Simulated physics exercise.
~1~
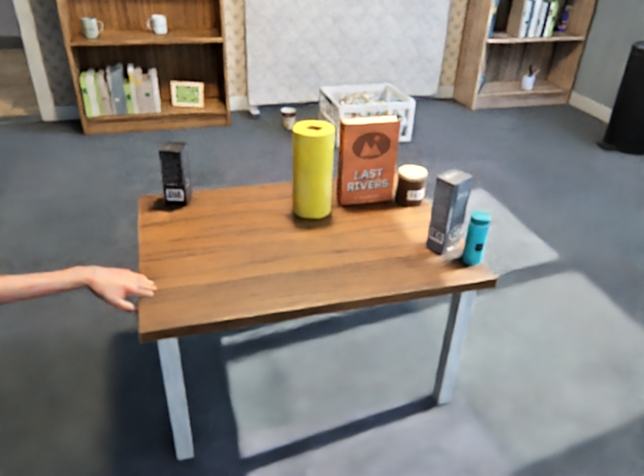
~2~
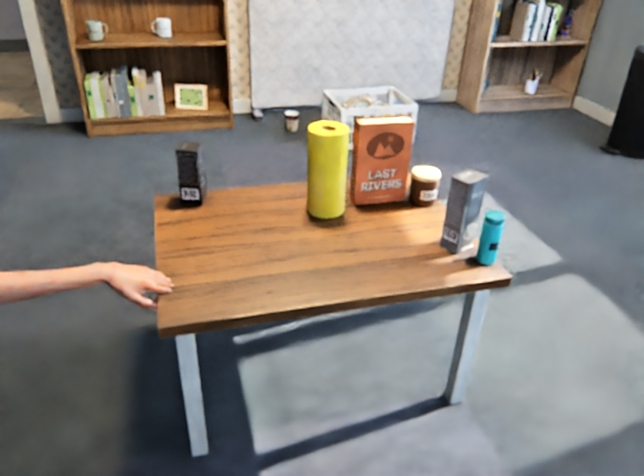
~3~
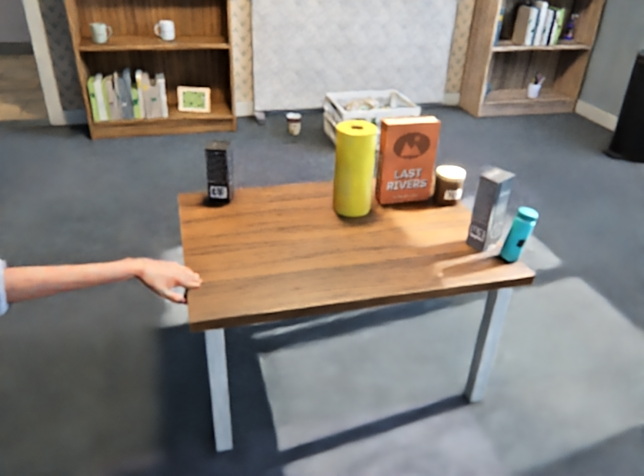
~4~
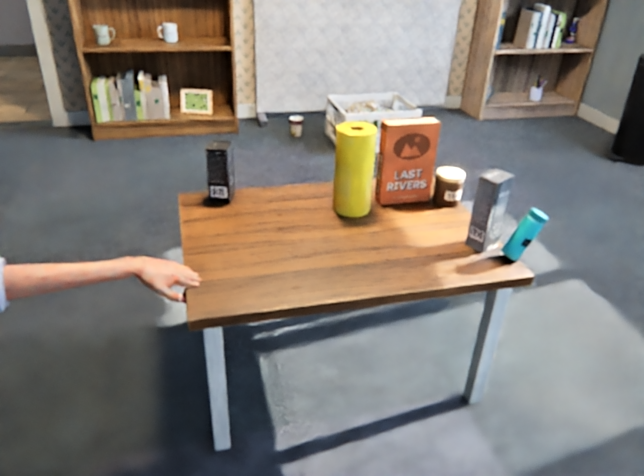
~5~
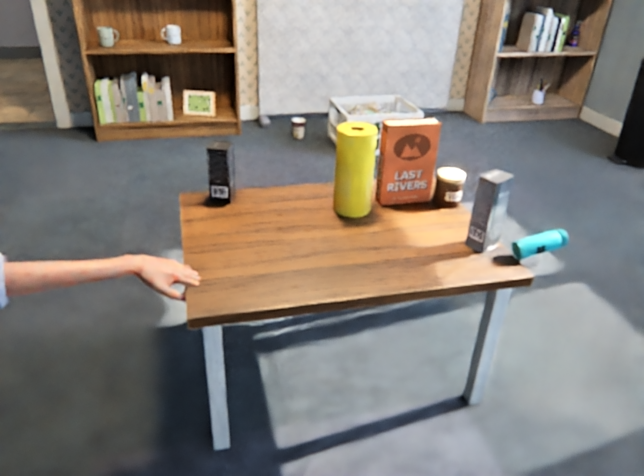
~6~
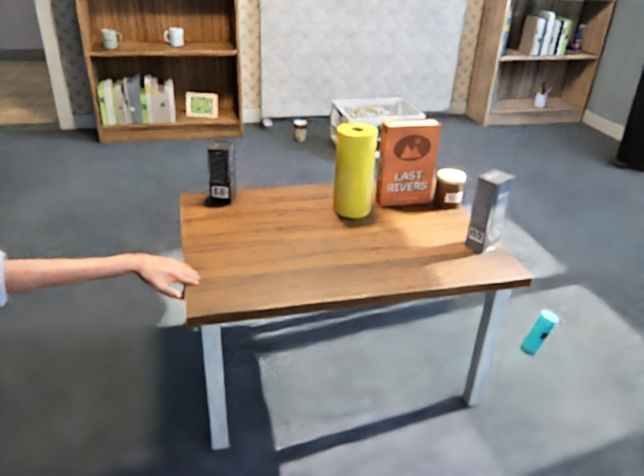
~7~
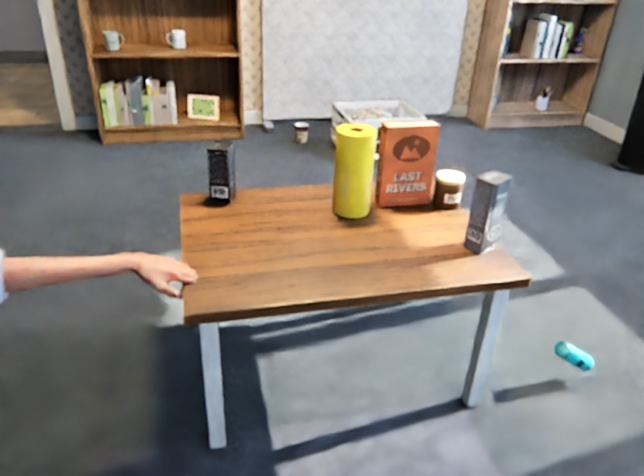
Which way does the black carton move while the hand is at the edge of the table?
The black carton moves to the right, staying upright as it travels along with the table.
